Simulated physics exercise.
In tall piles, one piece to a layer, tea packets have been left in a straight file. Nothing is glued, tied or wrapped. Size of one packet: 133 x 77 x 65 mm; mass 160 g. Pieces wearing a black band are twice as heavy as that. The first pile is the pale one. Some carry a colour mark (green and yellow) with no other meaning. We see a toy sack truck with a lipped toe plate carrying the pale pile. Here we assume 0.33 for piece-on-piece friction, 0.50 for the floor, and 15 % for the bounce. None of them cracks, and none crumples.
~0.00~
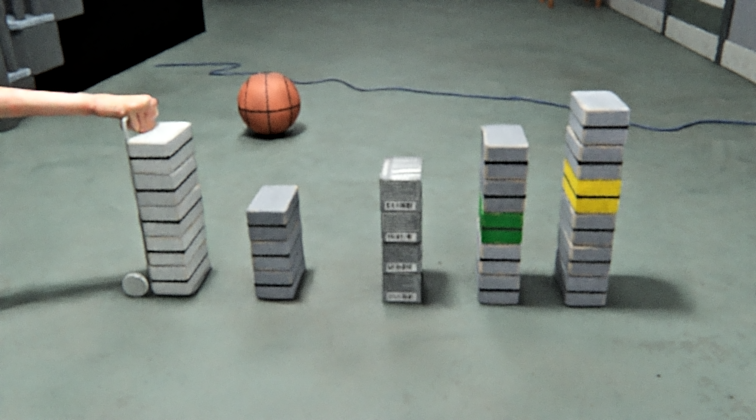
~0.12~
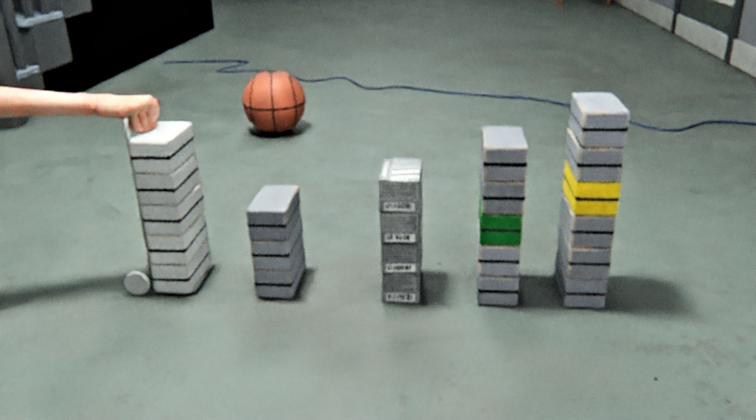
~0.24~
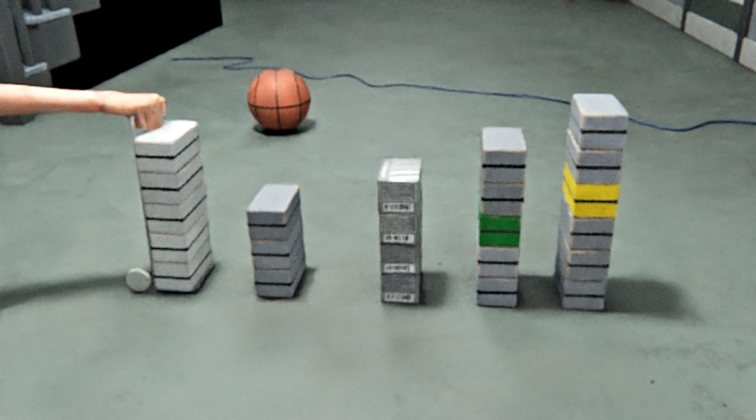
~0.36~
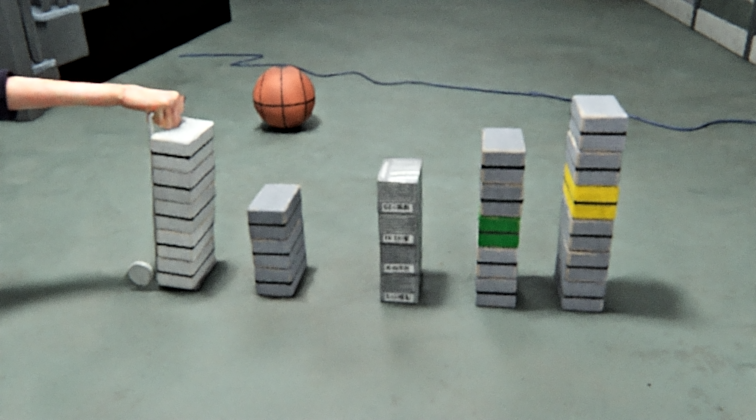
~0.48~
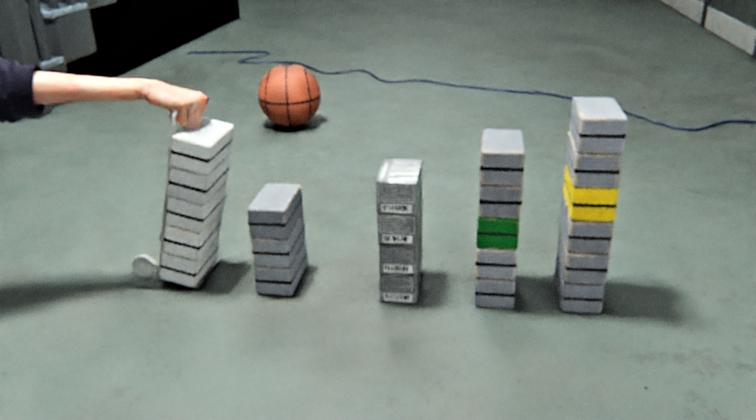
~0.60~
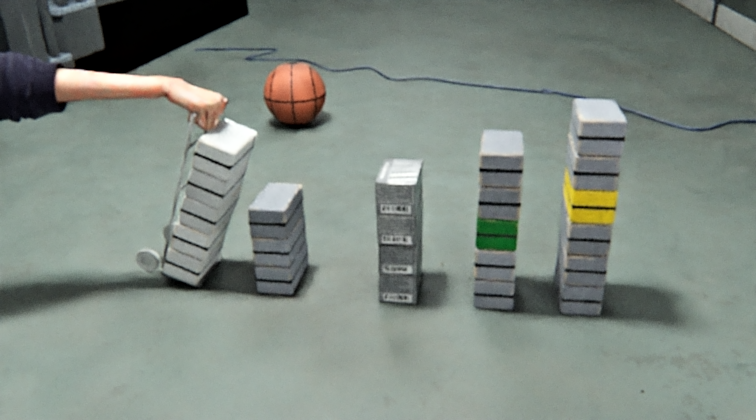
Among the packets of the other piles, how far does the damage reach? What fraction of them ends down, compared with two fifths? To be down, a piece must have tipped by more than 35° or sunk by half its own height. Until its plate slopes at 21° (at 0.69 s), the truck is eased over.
The fraction down is smaller than two fifths.
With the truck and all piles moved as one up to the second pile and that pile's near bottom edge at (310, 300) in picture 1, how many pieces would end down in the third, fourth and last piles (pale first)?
Pile by pile, third 4, fourth 4, last 6.
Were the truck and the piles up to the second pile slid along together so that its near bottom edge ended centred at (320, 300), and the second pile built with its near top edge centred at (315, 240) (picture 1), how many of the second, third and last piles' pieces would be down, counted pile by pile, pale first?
Down by pile: Second 0, third 0, last 0.
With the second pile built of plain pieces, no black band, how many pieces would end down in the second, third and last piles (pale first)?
Down at the end: Second pile 3, third pile 3, last pile 0.
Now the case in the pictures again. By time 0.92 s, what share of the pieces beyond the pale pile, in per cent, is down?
By that time it is 0 percent.
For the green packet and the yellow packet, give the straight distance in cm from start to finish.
Distance from start in cm - green 2, yellow 0.
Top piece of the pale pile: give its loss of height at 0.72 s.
The top piece is some 4 centimetres lower than at the start.
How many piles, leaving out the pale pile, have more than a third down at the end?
The answer is 1.
After 0.72 s, 4 of the pale pile down; none of the 18 other packets down.
After 0.92 s, 5 of the pale pile down; none of the 18 other packets down, 3 disturbed.
After 1.12 s, 5 of the pale pile down; 2 of the 18 other packets down.
At rest (1.7 s), 5 of the pale pile down; 3 of the 18 other packets down; green packet shifted 16 mm; yellow packet unmoved. That is 17 per cent. As the last picture would show them, middles, green packet near (506, 220), yellow packet near (589, 193).
